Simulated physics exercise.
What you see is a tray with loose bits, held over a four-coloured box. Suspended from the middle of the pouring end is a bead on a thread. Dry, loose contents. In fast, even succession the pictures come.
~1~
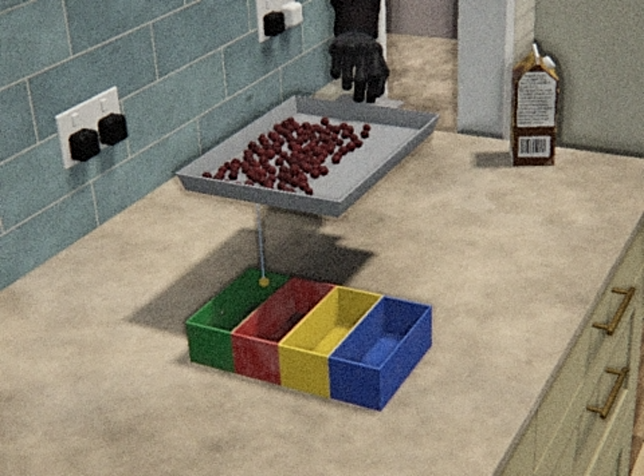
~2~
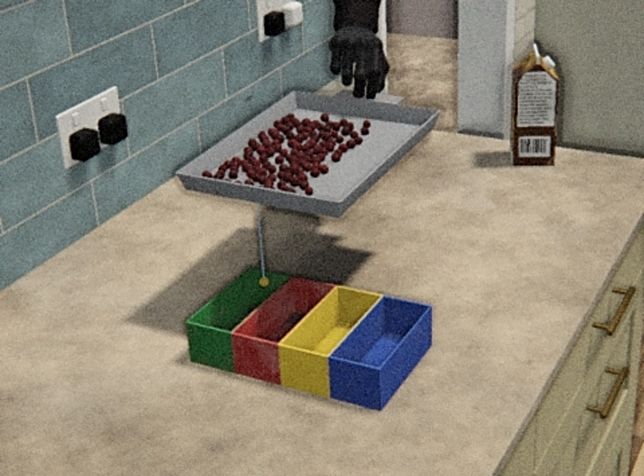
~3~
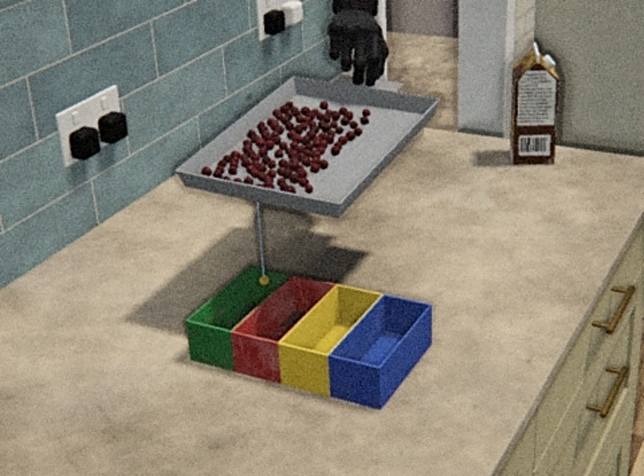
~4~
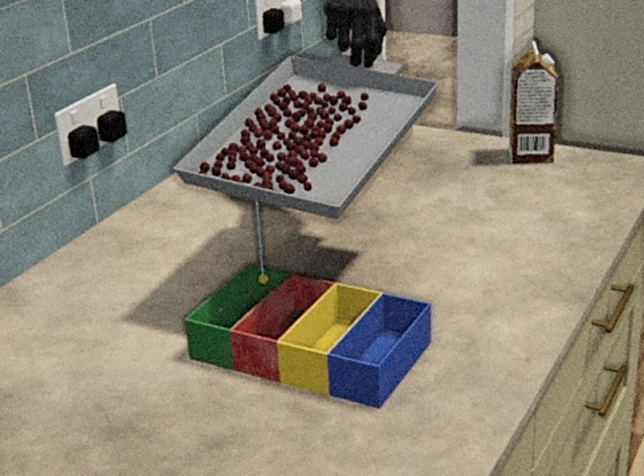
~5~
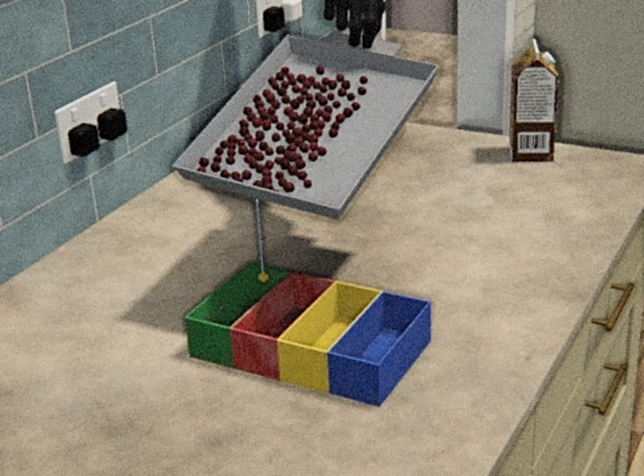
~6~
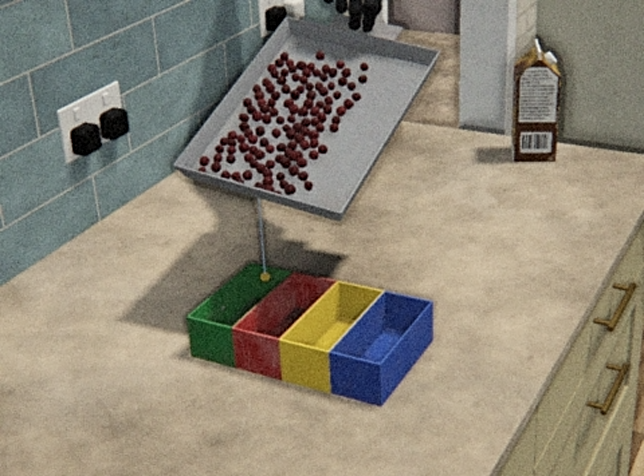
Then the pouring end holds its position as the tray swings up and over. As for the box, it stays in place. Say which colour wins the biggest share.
Yellow wins the biggest share.
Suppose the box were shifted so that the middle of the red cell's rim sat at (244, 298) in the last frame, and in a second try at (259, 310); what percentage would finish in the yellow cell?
It comes to roughly 30 per cent in one try and roughly 50 per cent in the next.
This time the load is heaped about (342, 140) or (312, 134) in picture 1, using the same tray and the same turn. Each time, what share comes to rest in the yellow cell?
It would be roughly 60 per cent for the first and roughly 50 per cent for the second.
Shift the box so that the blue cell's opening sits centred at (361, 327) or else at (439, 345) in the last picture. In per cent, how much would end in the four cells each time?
You'd see roughly 100 per cent first and roughly 80 per cent second.
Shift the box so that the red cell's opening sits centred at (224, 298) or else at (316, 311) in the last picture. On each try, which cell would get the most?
Result 1: The blue cell. Result 2: The red one.
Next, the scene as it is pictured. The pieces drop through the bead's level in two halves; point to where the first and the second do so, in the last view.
Half one: (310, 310), half two: (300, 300).
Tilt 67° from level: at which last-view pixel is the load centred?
I'd put it at about (287, 178).
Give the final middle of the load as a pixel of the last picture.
Around (310, 354).
Shortly afterwards, tray tipped steeply; all but a few on the tray; a little falling or outside the box.
Next, tray tipped past a quarter turn; near a quarter on the tray; near a quarter in the yellow cell; a little in the red cell; only a few in the blue cell; only a few in the green cell; near a quarter falling or outside the box.
Some moments later, tray tipped past a quarter turn; near half in the yellow cell; near a quarter in the red cell; a little in the green cell; a little in the blue cell; a little falling or outside the box.
In the end, tray tipped past a quarter turn; near half in the yellow cell; near a quarter in the red cell; a little in the green cell; a little in the blue cell; a little outside the box.
